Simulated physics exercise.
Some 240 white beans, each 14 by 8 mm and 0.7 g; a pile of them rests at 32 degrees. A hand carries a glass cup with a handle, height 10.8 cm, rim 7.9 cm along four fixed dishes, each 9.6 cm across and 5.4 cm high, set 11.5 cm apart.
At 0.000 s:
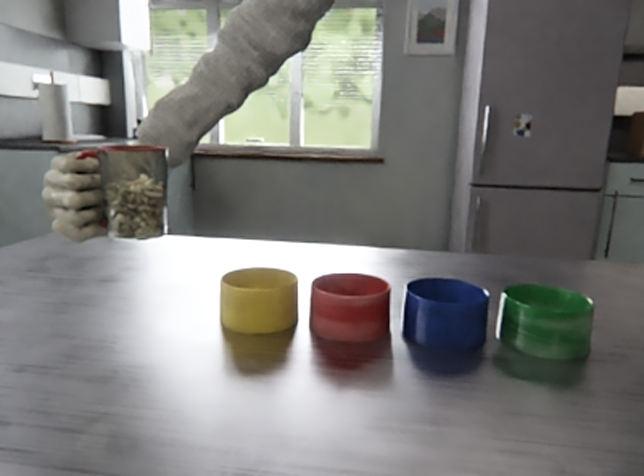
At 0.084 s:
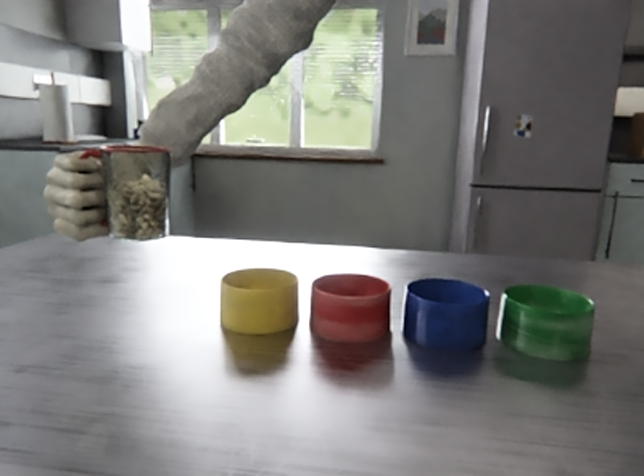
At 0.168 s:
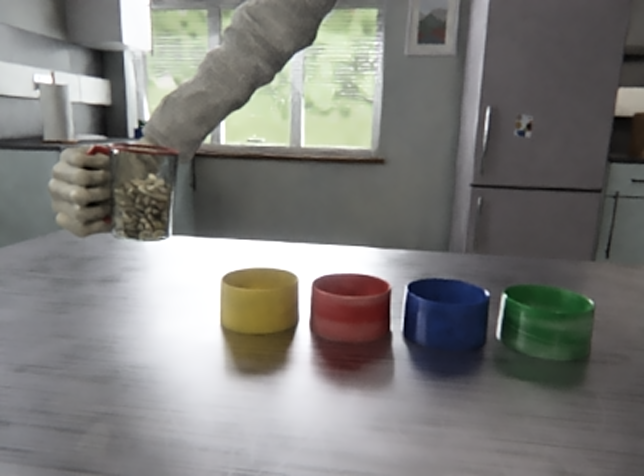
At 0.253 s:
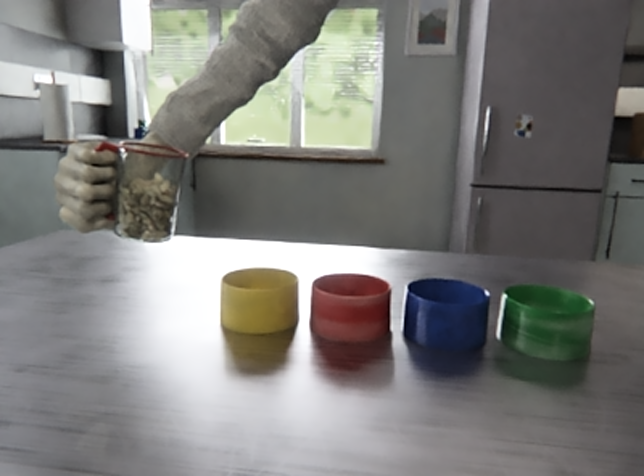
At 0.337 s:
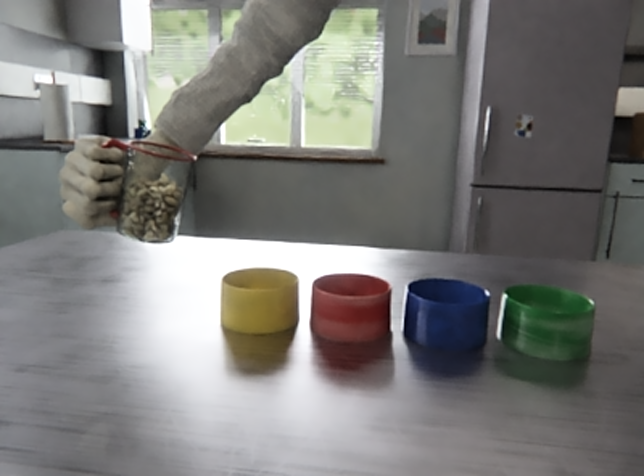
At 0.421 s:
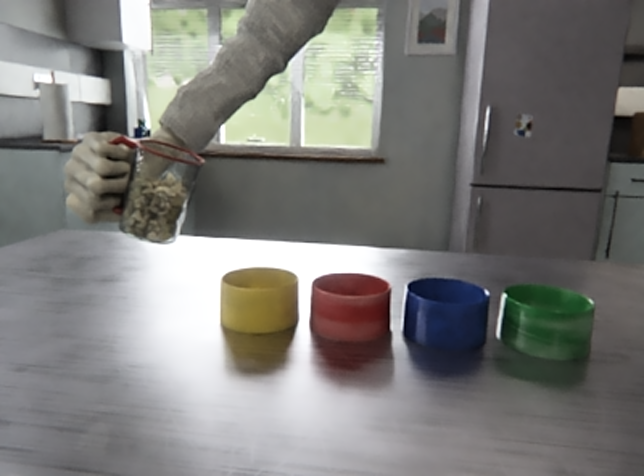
At first, a pale hand at the left holds a clear cup of whitish beans upright, beyond a row of yellow, red, blue and green dishes on a table. Then the hand moves the cup slightly to the right while gradually leaning it rightward, and the dishes stay still.
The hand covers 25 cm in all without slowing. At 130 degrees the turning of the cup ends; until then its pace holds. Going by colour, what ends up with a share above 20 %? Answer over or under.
Red dish: Over; blue dish: Under; green dish: Under; yellow dish: Under; on the counter: Under.
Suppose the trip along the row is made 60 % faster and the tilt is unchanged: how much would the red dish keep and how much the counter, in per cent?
Red 90; counter 10.
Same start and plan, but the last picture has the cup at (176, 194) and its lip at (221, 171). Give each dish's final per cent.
Red 90, blue 0, green 0, yellow 0.
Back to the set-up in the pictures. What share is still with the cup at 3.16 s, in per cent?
About 0 per cent.
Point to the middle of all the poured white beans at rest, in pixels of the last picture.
Around (353, 306).
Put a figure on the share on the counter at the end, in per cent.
About 0 per cent.
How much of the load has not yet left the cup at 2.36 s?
Roughly 55 per cent.
After 1.59 s, tilt 79 degrees; cup holds 100 %.
Then, at 2.36 s, tilt 118 degrees; cup holds 55 %, red 40 %.
After 3.16 s, tilt 130 degrees; cup holds 0 %, red 100 %.
At rest (3.5 s), red 100 %, blue 0 %, green 0 %, yellow 0 %, counter 0 %.
